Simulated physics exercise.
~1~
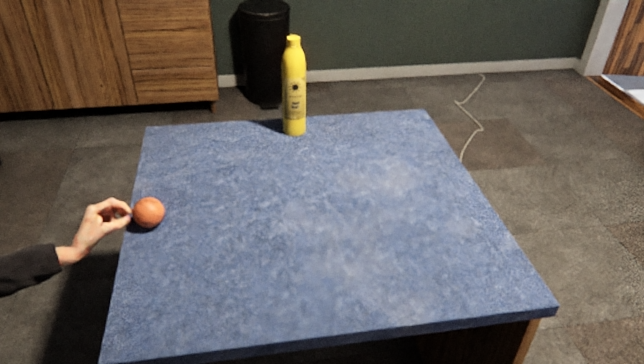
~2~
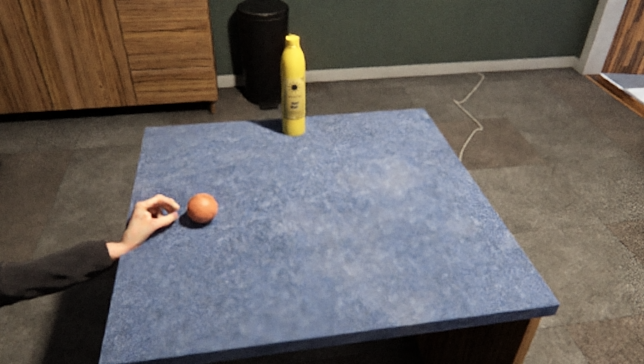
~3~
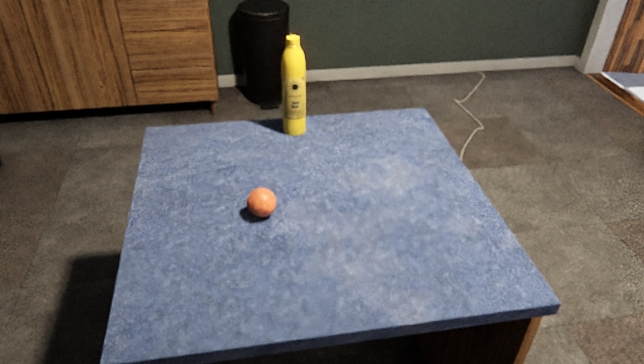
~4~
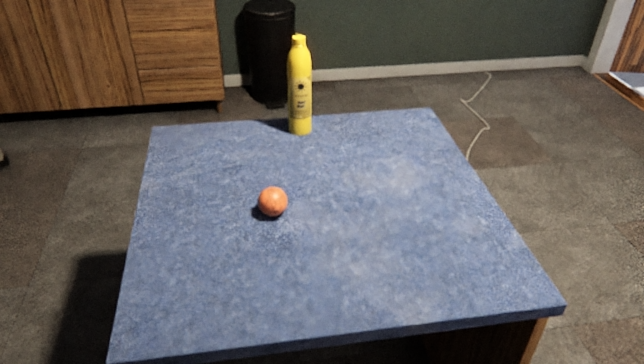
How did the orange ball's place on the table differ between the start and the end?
At the start, the orange ball was beside the hand near the left edge of the table. By the end, it was farther right, a little left of the middle of the table top.
